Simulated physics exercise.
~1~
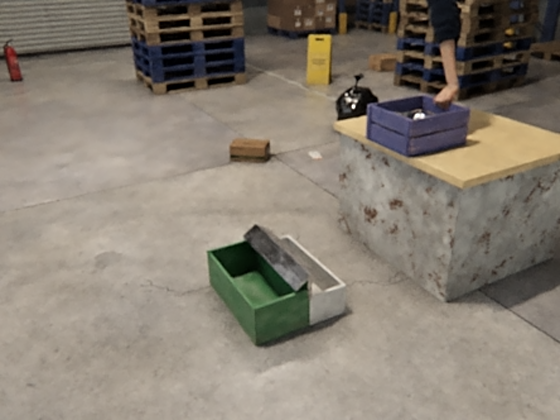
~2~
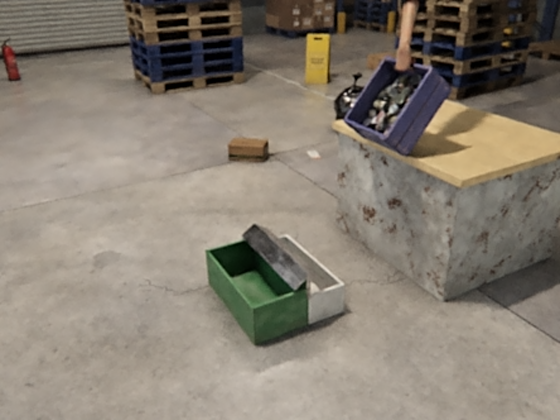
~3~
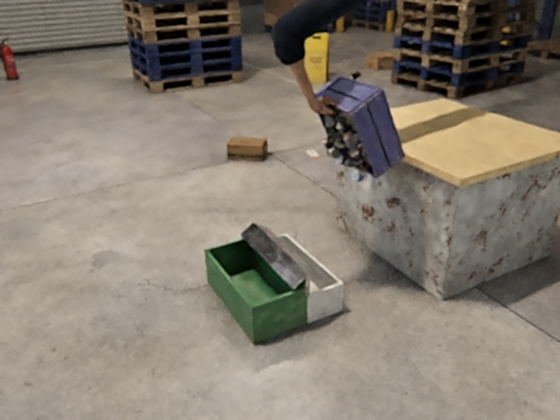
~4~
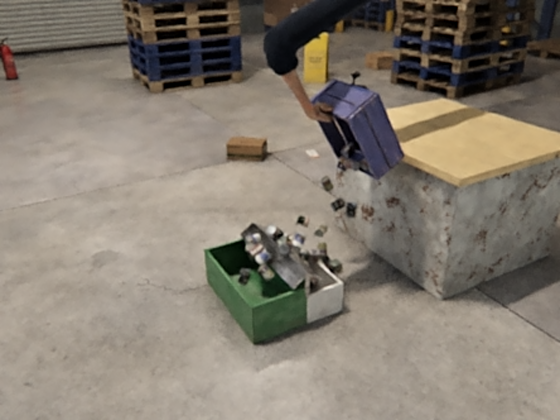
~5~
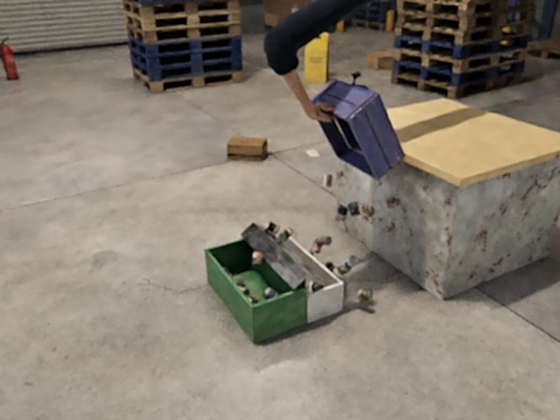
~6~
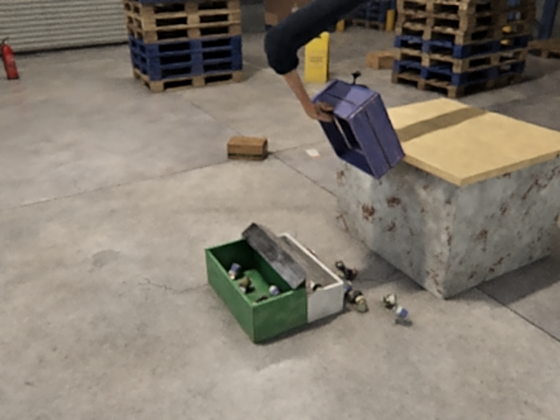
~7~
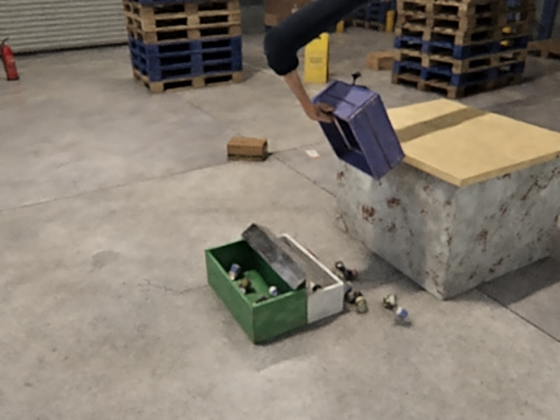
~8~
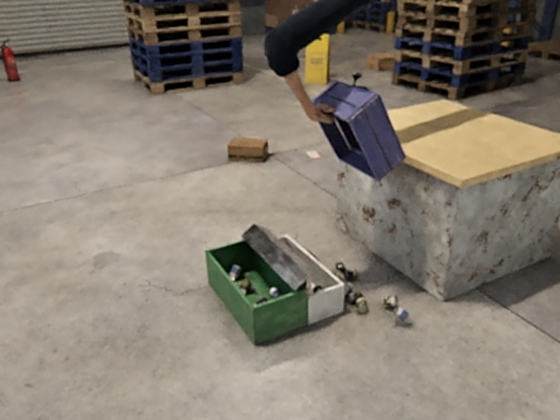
A blue crate is tipped by hand, spilling small tins into two boxes and onto the floor.
